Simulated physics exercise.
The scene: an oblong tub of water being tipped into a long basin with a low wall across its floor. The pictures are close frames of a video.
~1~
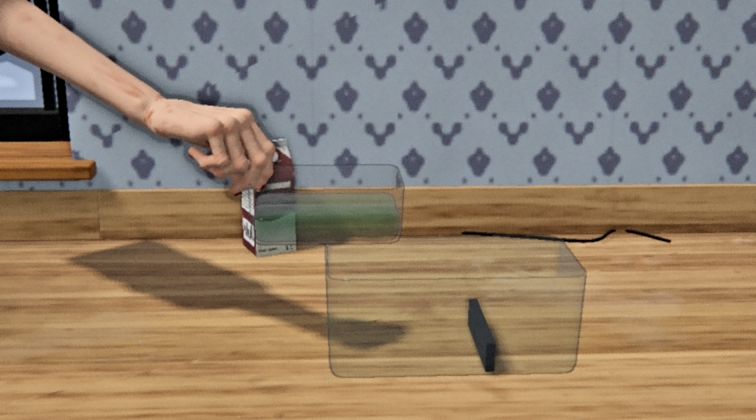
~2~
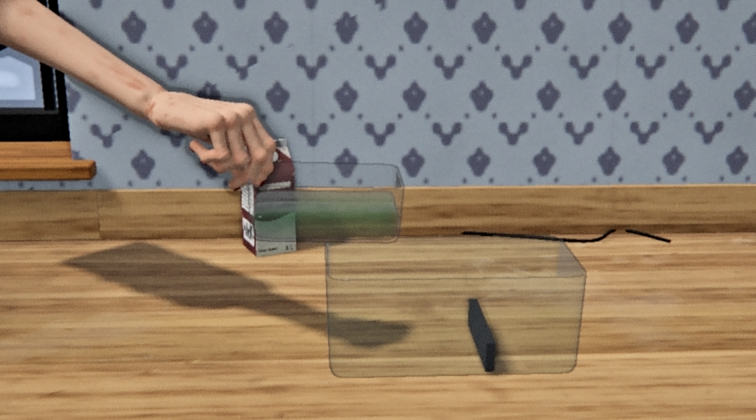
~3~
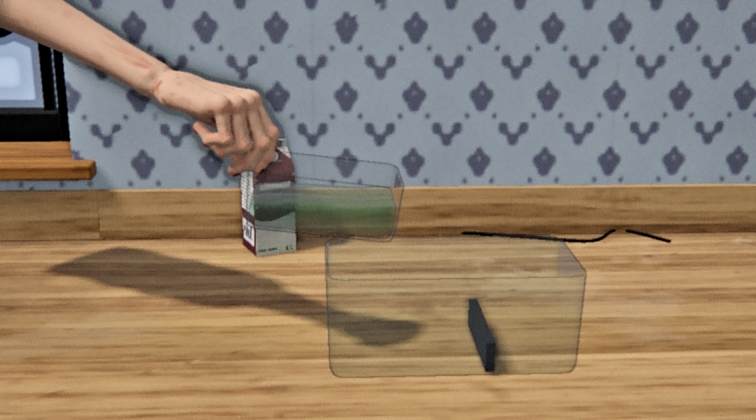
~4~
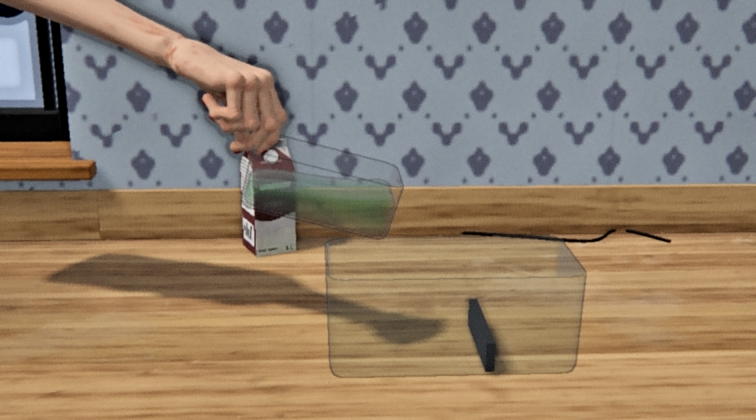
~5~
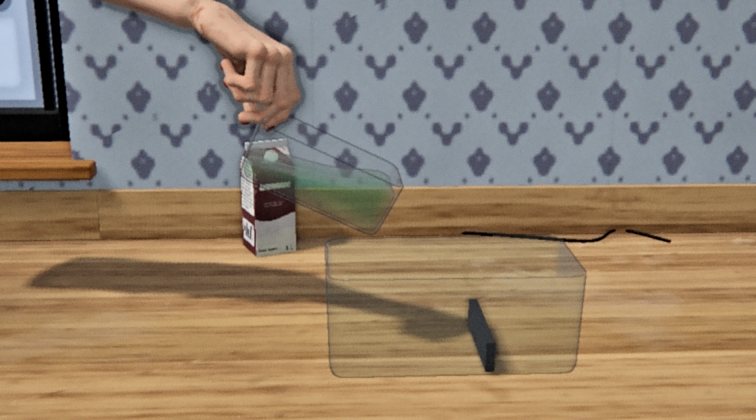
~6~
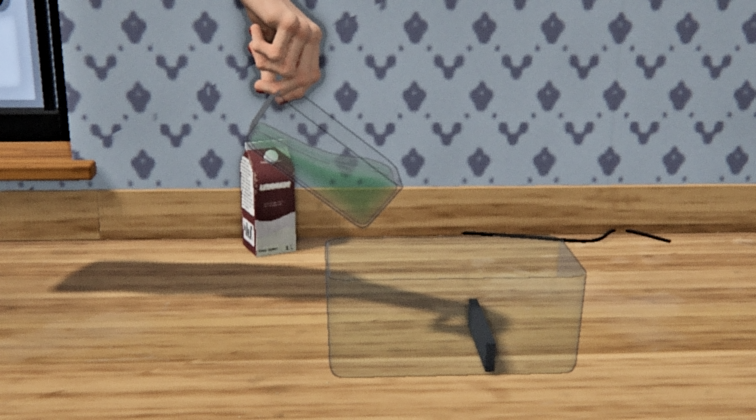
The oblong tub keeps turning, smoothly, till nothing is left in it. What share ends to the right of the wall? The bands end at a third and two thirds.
In the end between a third and two thirds is right of the wall.
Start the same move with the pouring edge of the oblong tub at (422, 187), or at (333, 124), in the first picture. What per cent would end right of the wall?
About 65 and 10 per cent.
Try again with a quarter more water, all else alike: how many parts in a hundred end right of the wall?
About 50 per cent.
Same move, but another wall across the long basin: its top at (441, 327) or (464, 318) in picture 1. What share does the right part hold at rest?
The first gives 70 %, the second 65 %.
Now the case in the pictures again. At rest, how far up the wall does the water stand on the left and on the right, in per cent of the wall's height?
Left about 20, right about 50.
A moment on, the oblong tub is tipped on its side and 33 per cent is still to pour, 4 is left of the wall and 0 right of it.
Next, the oblong tub is tipped on its side and 7 per cent is still to pour, 12 is left of the wall and 70 right of it.
Then the oblong tub is tipped on its side and 2 per cent is still to pour, 24 is left of the wall and 46 right of it.
Later the oblong tub is tipped on its side and 2 per cent is still to pour, 36 is left of the wall and 52 right of it.
Finally, 40 per cent lies left of the wall, 52 right of it and 8 outside.
